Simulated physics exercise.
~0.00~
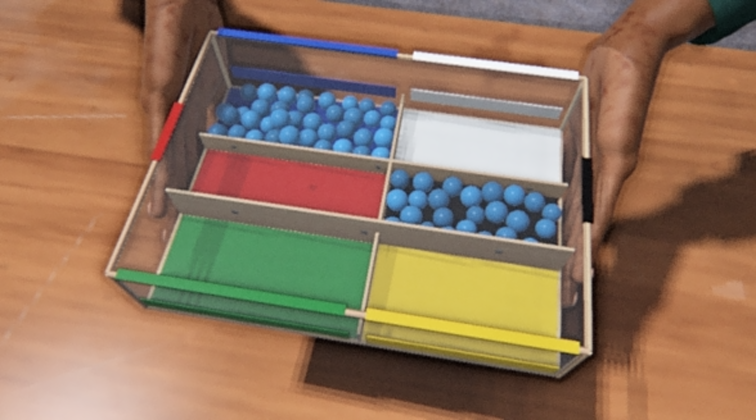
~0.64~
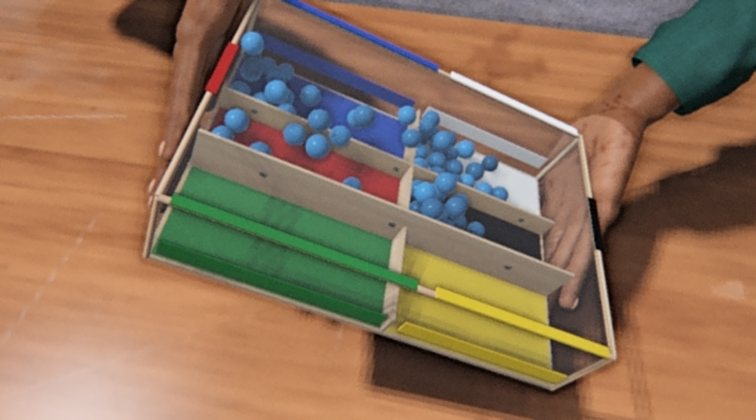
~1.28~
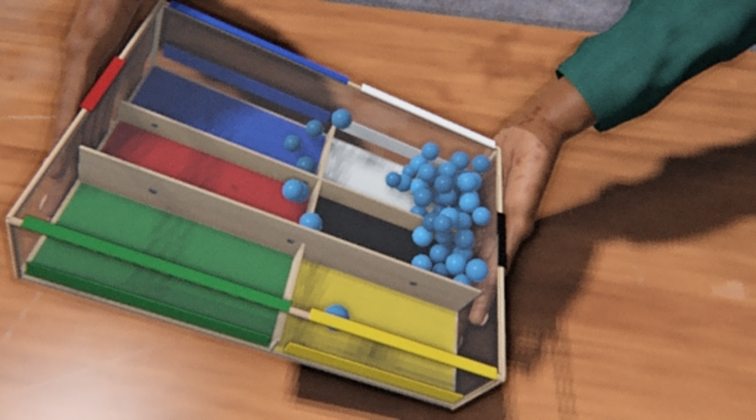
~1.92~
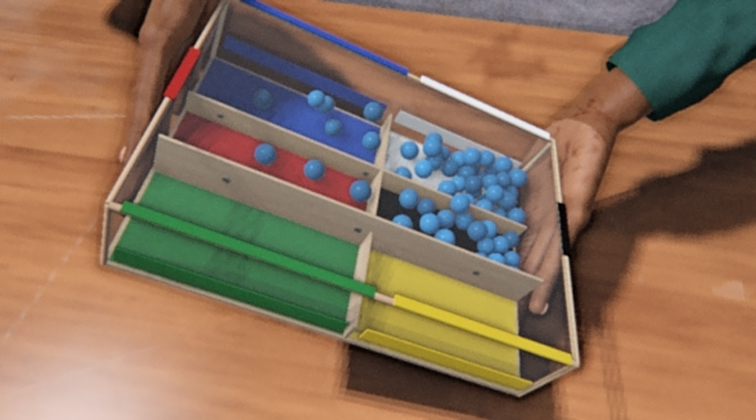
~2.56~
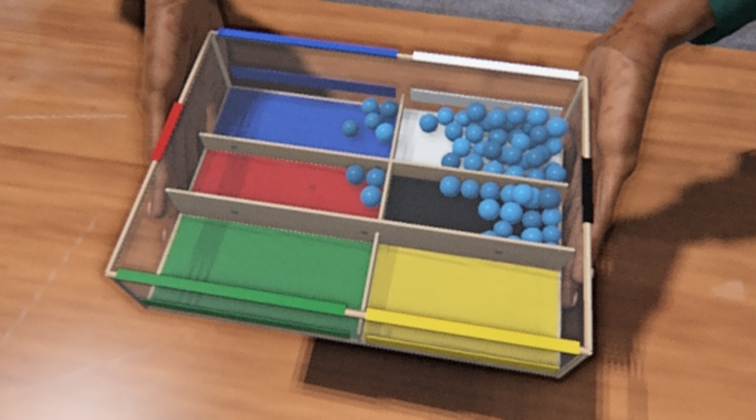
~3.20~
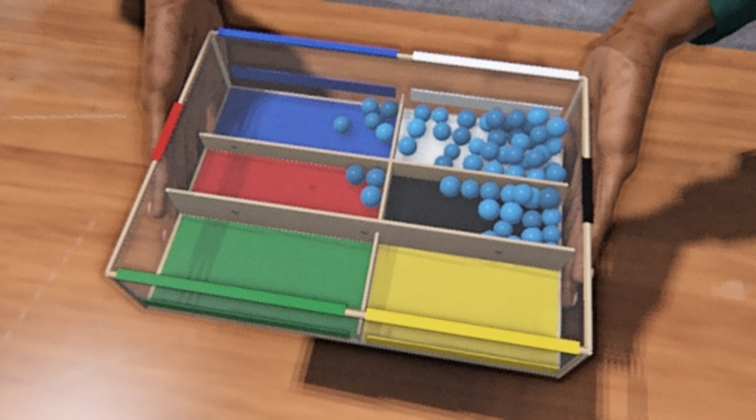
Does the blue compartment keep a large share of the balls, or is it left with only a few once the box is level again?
It is left with only a few. Most of the balls end up in the white compartment, and the black one holds the next largest group.
On a wooden tabletop seen from above at an angle, two hands hold a clear-lidded box divided into six coloured compartments. Small blue balls fill the blue section at the back left and the black one at the middle right, while the white, red, green and yellow sections are empty. The hands tilt the box and shake it from side to side, sending the balls tumbling over the partitions towards the right. The box then comes back level and is held there. Most balls finish in white and black, with a few in blue and red and none in green or yellow.
